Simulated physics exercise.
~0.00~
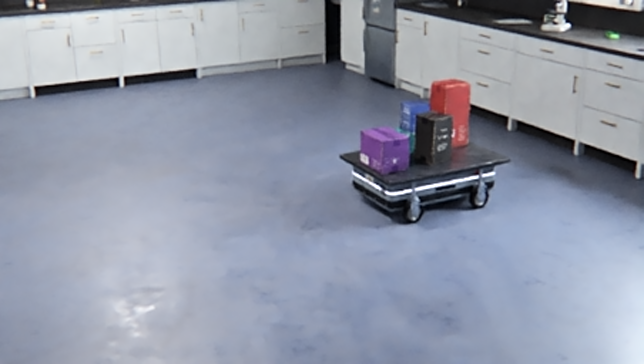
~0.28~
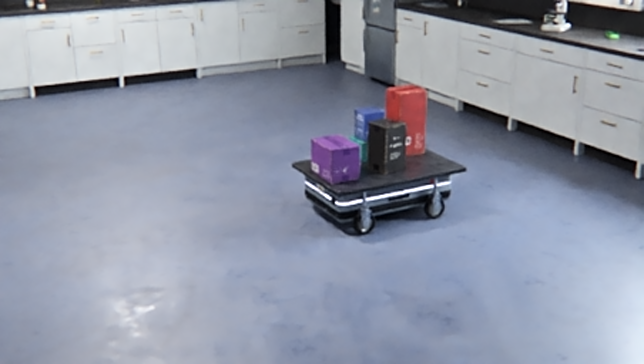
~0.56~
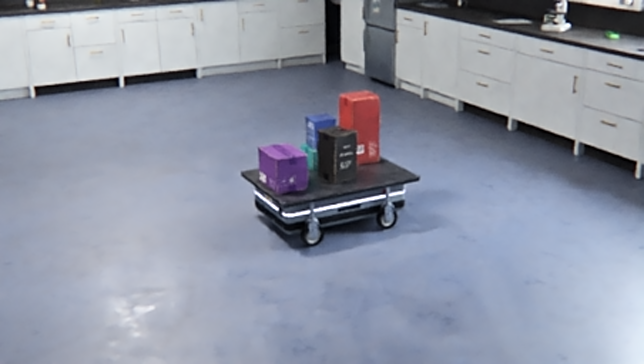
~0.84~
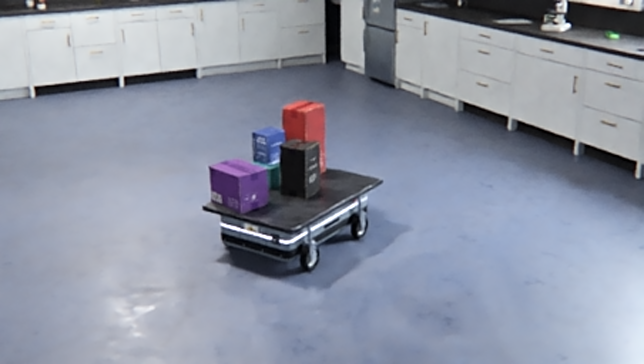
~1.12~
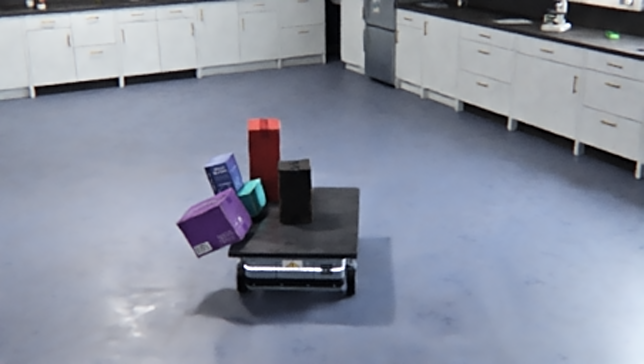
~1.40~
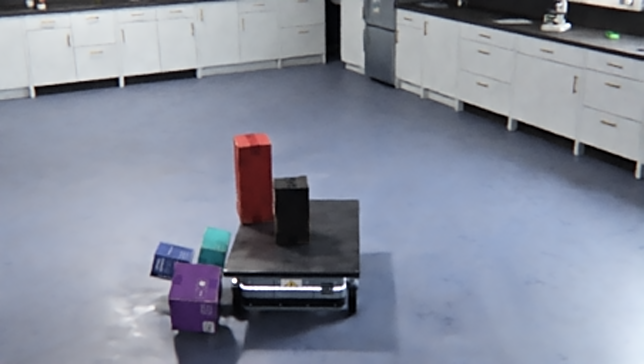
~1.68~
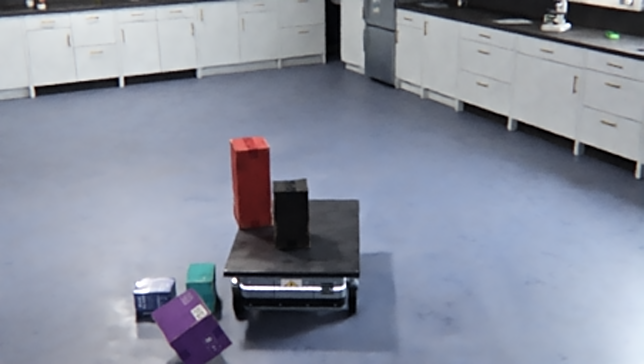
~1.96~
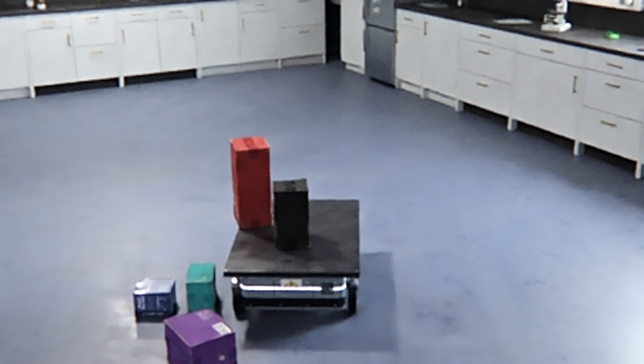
The clip shows a low wheeled cart carrying five colored boxes leftward across a blue floor, then turning toward the viewer as the purple, blue and turquoise boxes tumble off its left side. It stops with the red and black boxes still upright on the deck.
